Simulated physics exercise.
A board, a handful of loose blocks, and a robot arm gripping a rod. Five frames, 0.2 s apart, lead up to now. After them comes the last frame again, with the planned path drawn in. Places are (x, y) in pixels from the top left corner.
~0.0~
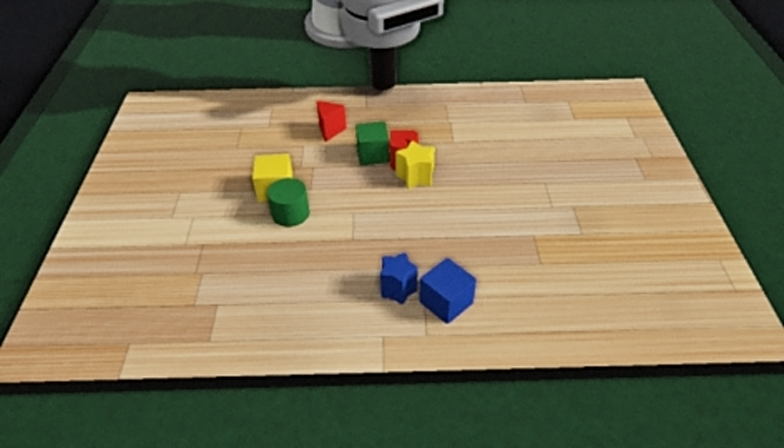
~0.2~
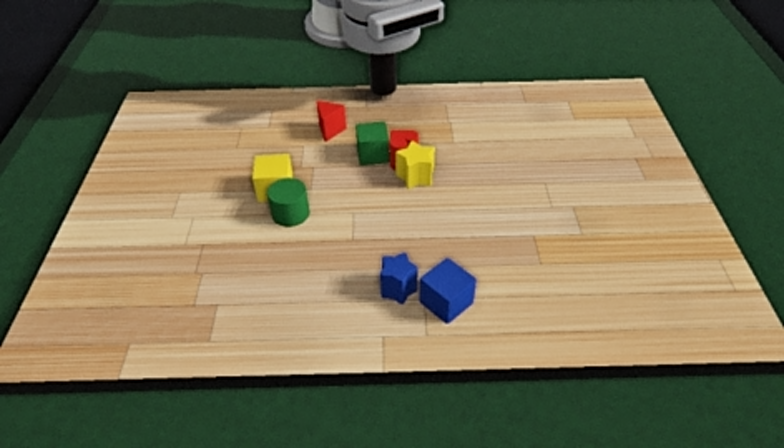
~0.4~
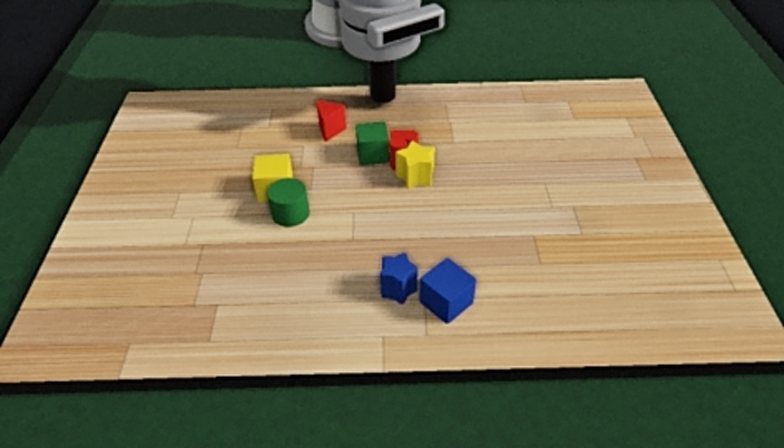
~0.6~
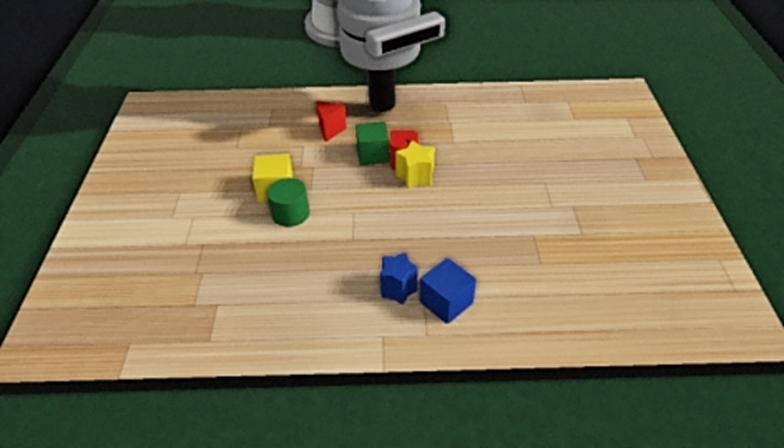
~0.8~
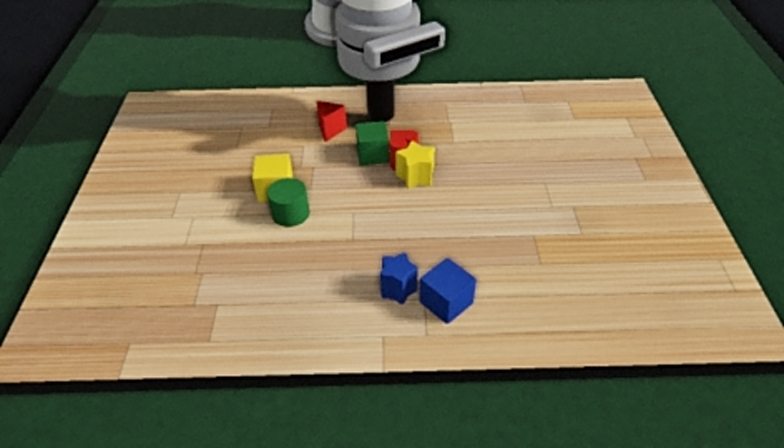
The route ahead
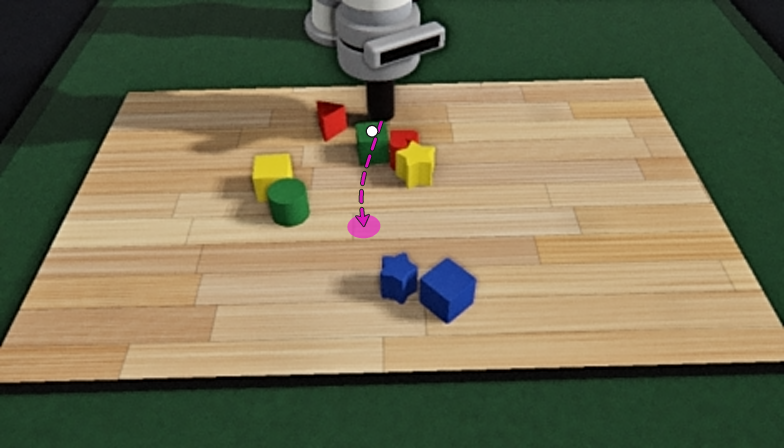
In the video, a robot arm holding a dark rod moves a short way down from the top edge of a wooden board, nearing the green square block beside a red one, while all the colored blocks stay still.
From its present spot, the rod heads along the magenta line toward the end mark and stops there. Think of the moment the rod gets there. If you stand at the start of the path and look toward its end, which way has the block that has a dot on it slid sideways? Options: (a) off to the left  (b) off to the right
The correct letter is b.
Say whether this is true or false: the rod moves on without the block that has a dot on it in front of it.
False
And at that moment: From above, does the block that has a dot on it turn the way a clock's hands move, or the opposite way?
Clockwise, looking down.
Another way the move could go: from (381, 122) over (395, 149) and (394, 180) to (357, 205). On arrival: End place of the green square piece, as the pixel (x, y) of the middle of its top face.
The middle of its upper face should be somewhere near (359, 148).
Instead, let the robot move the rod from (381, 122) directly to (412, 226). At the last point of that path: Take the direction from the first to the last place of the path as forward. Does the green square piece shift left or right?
The green square piece goes right.
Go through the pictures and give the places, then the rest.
The first frame shows tip of the rod (384, 83), middles of tops, green square piece (372, 131), red heart (402, 137).
The second frame shows rod (383, 89), nothing pushed.
The third frame shows rod (383, 96), nothing pushed.
The fourth frame shows rod (382, 104), nothing pushed.
The fifth frame shows rod (381, 115), green square piece (372, 131), red heart (402, 137).
The line goes from (381, 122) by way of (366, 169) to (364, 226); the dot is on the green square piece.
On the path given first. One third of the way, rod (371, 146); green square piece (366, 148).
Two thirds of the way, rod (361, 180); green square piece (353, 185), turned 15° clockwise.
At the end, rod (363, 219); green square piece (342, 224), turned 50° clockwise; red heart unmoved.
